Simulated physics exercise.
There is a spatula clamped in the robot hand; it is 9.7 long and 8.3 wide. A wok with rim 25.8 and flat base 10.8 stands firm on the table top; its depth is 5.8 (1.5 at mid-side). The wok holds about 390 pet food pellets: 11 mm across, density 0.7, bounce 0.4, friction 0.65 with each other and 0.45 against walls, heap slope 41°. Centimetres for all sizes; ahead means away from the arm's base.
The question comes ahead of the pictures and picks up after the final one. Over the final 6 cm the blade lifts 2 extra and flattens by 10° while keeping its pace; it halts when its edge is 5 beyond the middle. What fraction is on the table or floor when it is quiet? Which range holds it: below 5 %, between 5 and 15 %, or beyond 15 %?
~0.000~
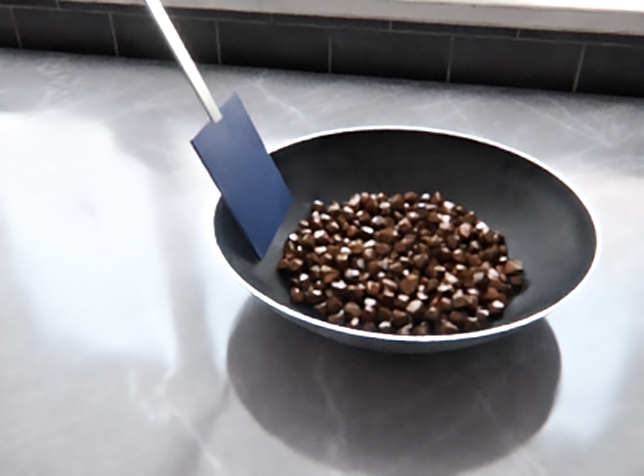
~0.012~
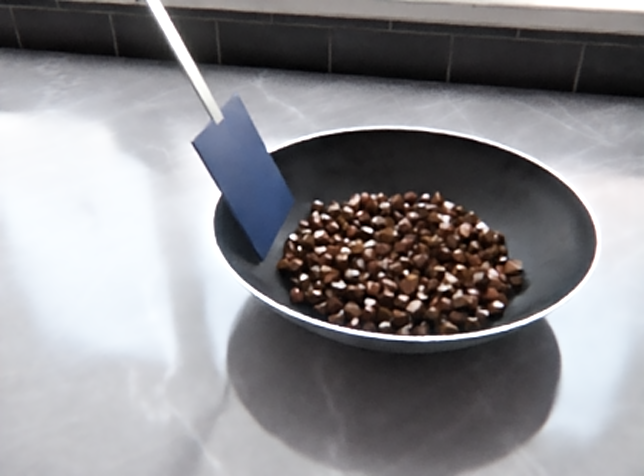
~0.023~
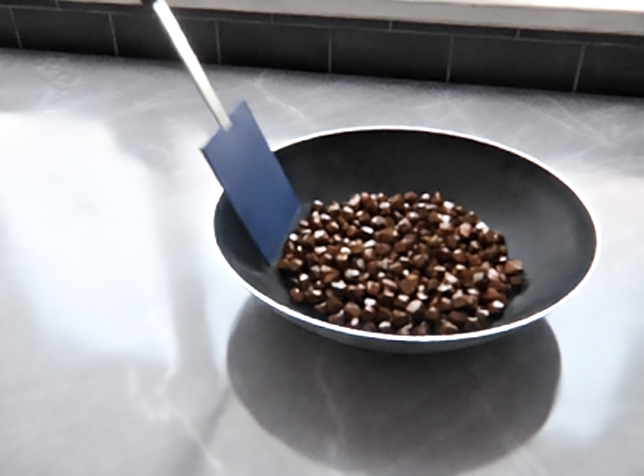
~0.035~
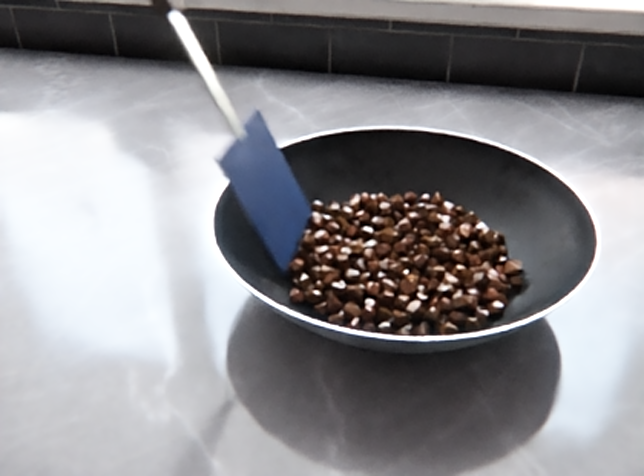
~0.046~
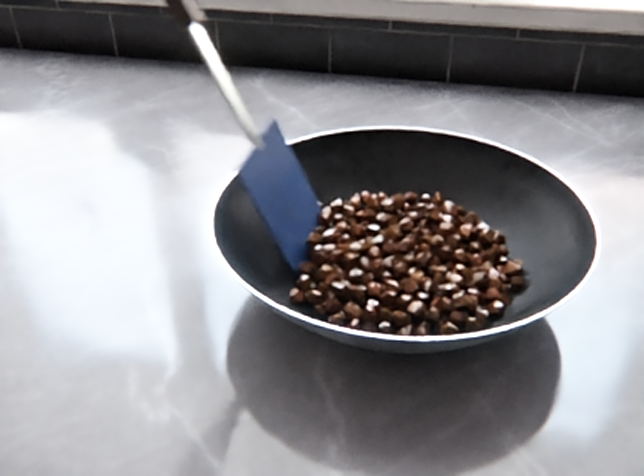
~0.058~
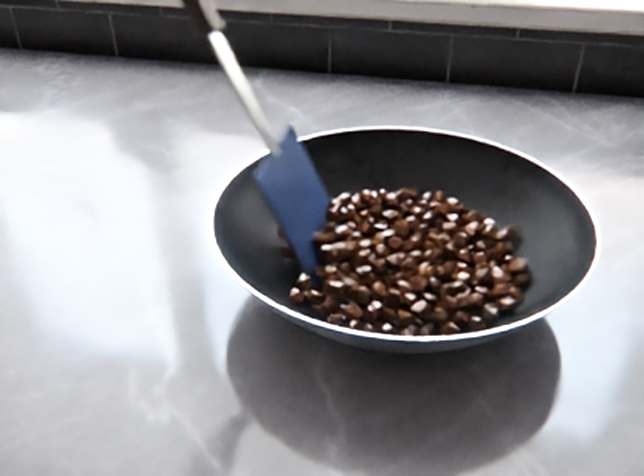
The range between 5 and 15 %.
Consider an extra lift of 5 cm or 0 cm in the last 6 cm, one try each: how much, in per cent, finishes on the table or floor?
First try about 10 %, second try about 15 %.
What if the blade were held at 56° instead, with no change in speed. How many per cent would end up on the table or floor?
5 %.
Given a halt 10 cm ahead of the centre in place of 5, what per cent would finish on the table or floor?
In that case about 60 percent ends on the table or floor.
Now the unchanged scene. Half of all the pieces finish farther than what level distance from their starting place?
Roughly 6 centimetres.
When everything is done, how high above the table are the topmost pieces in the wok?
Roughly 7.0 centimetres.
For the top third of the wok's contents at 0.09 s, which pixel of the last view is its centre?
It sits at about (442, 244).
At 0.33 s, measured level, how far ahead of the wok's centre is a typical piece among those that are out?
16 cm.
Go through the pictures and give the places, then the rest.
The first frame shows the spatula top edge at (214, 114), sloping 65°; upper third of the load around (386, 252), from x 285 to 515, top at y 200; 387 in the wok.
The second frame shows the spatula top edge at (215, 115), sloping 65°; upper third of the load around (386, 252), from x 285 to 515, top at y 200.
The third frame shows the spatula top edge at (223, 121), sloping 65°; upper third of the load around (386, 252), from x 285 to 515, top at y 200.
The fourth frame shows the spatula top edge at (238, 131), sloping 65°; upper third of the load around (386, 253), from x 290 to 515, top at y 200.
The fifth frame shows the spatula top edge at (256, 142), sloping 65°; upper third of the load around (388, 251), from x 290 to 515, top at y 200.
The sixth frame shows the spatula top edge at (273, 149), sloping 65°; upper third of the load around (403, 246), from x 285 to 520, top at y 195; 387 in the wok.
After 0.09 s, sloping 65°, highest piece 6 above the table; 387 in the wok.
After 0.11 s, sloping 61°, highest piece 9 above the table; 384 in the wok, 3 on the blade or in flight.
After 0.33 s, sloping 55°, highest piece 7 above the table; 357 in the wok, 24 on the table or floor, 6 on the blade or in flight.
After 1.38 s, sloping 55°, highest piece 6 above the table; 357 in the wok, 30 on the table or floor.
In the end, 357 in the wok, 30 on the table or floor. That is 8 % on the table or floor.
